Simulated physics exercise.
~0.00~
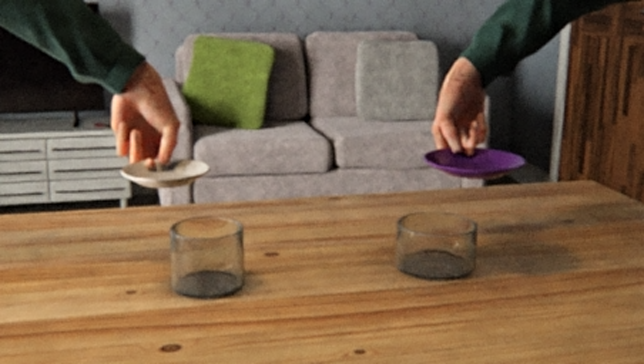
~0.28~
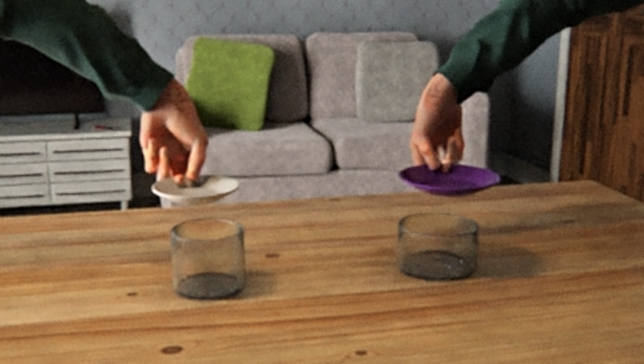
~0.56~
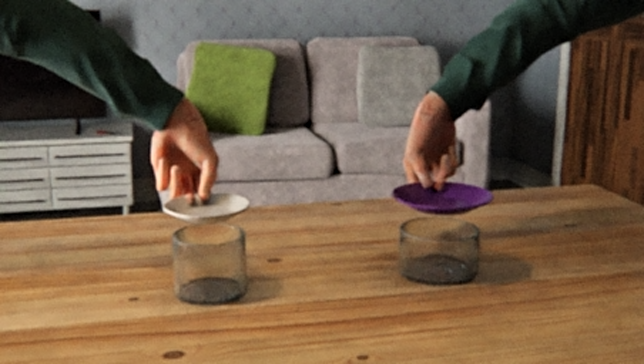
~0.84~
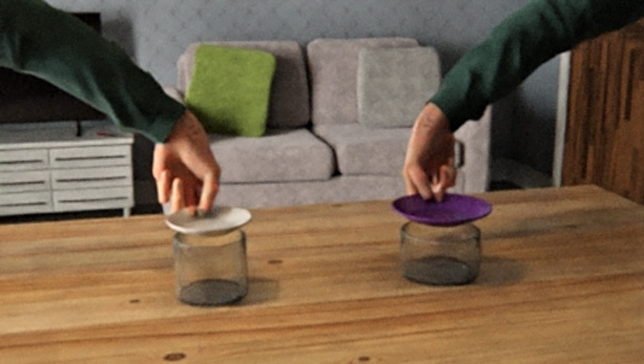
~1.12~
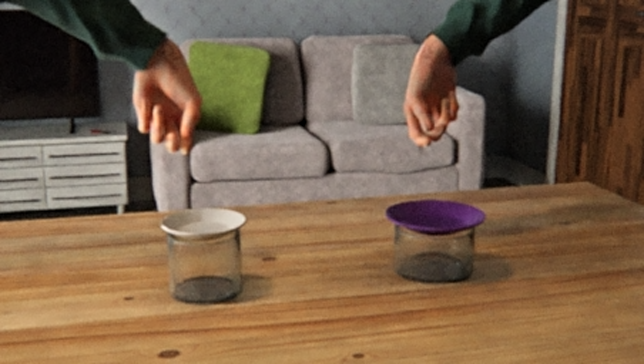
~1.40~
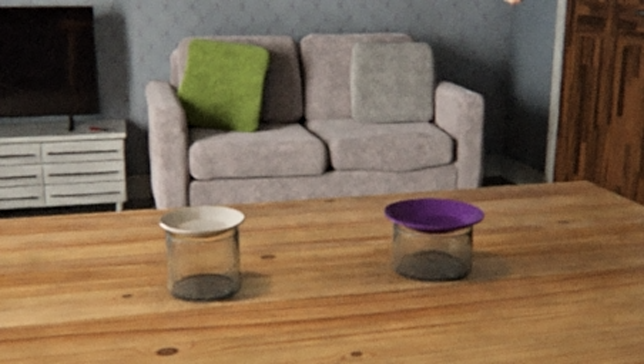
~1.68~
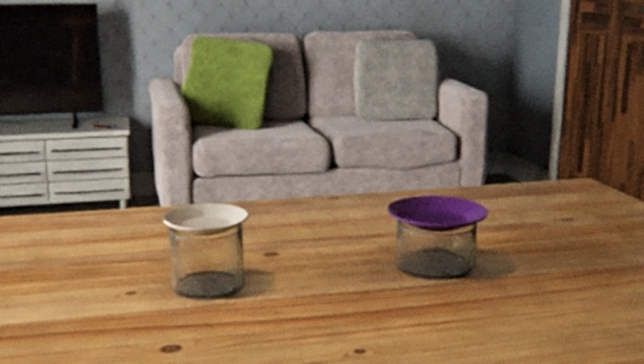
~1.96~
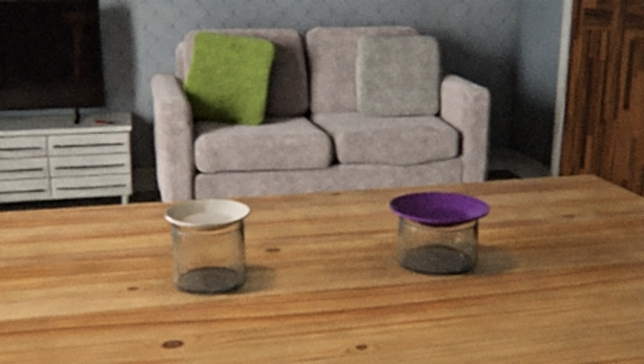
At first, two empty glass containers stand apart on a wooden table, with a sofa behind them, while two hands in dark green sleeves hold a white plate near the left glass and a purple plate near the right one. The hands move inward and down, bringing each plate over its glass. They then lower the plates onto the rims. The fingers let go, and both hands draw back up and out of view. The view sways slightly, but both plates stay in place, the white one covering the left glass and the purple one covering the right.
